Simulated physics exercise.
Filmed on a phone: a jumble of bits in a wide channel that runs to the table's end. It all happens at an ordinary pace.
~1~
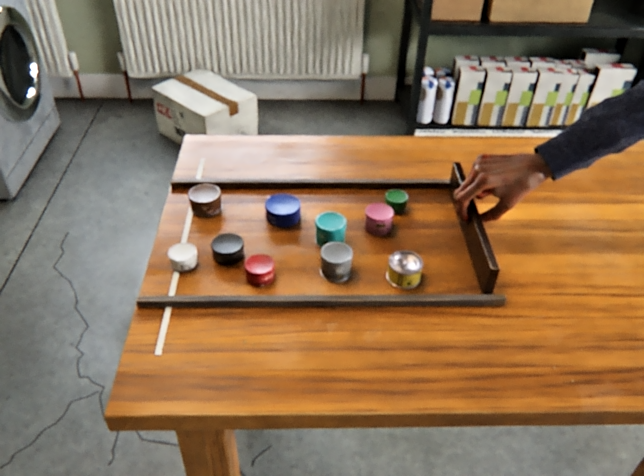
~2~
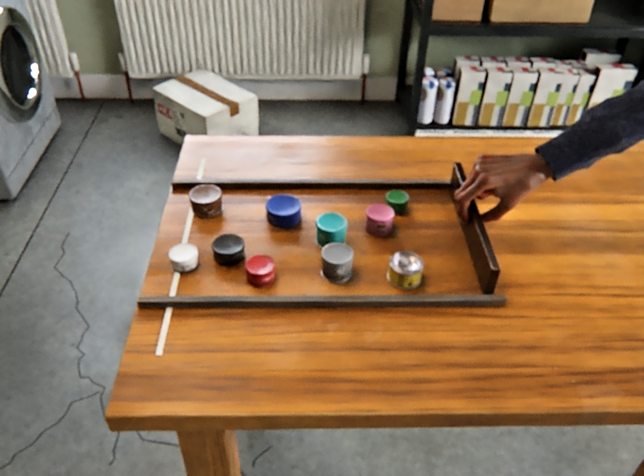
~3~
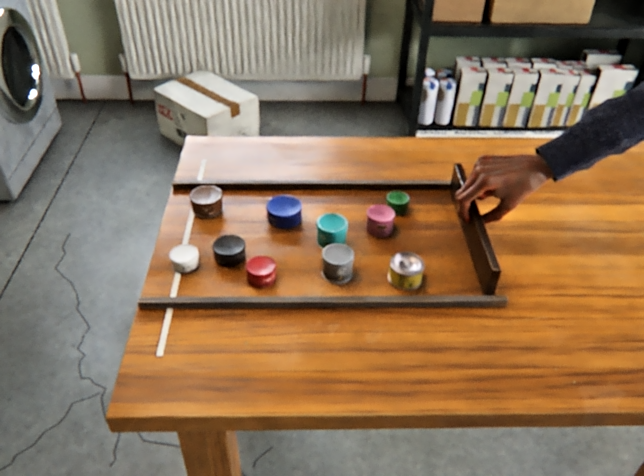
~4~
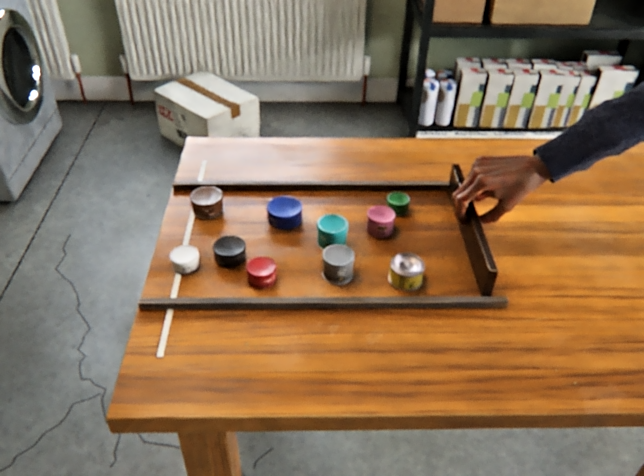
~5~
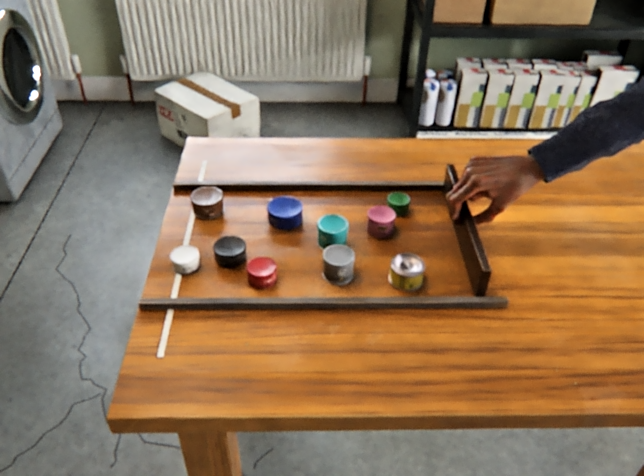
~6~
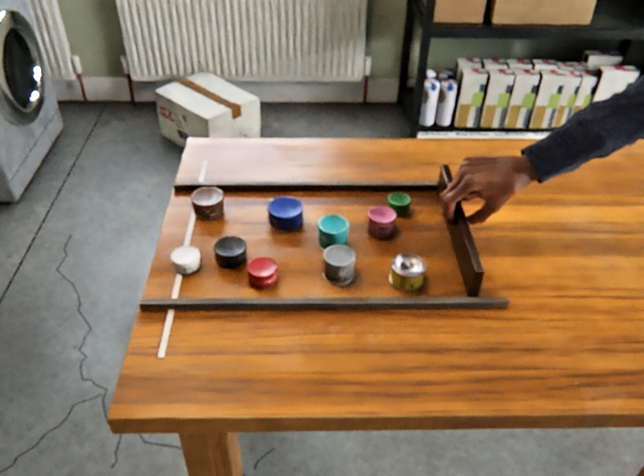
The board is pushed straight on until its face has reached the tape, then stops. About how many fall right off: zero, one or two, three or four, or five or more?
Here the number that fall off is five or more.
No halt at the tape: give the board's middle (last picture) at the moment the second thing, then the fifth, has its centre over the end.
Near (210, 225) and (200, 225).
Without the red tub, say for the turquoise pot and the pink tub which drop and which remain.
The turquoise pot does not fall; the pink tub survives.
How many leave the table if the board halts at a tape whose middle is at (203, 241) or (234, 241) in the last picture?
In that order 2 and 0.
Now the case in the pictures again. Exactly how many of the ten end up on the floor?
Fallen: 5.
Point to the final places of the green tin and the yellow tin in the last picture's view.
About (183, 202), and the other about (158, 281).
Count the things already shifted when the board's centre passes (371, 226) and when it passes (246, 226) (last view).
By then 4, and 10.
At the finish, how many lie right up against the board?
The number is 5.
Early on, none off yet; white pot at rest near (186, 261); brown tin at rest near (208, 203); black tub at rest near (231, 252).
A while later, none off yet; white pot at rest near (186, 261); brown tin at rest near (207, 203); black tub travelled a little near (216, 250).
Finally, the number that fall off is five or more; lost, blue tub, red tub, black tub, brown tin and white pot.
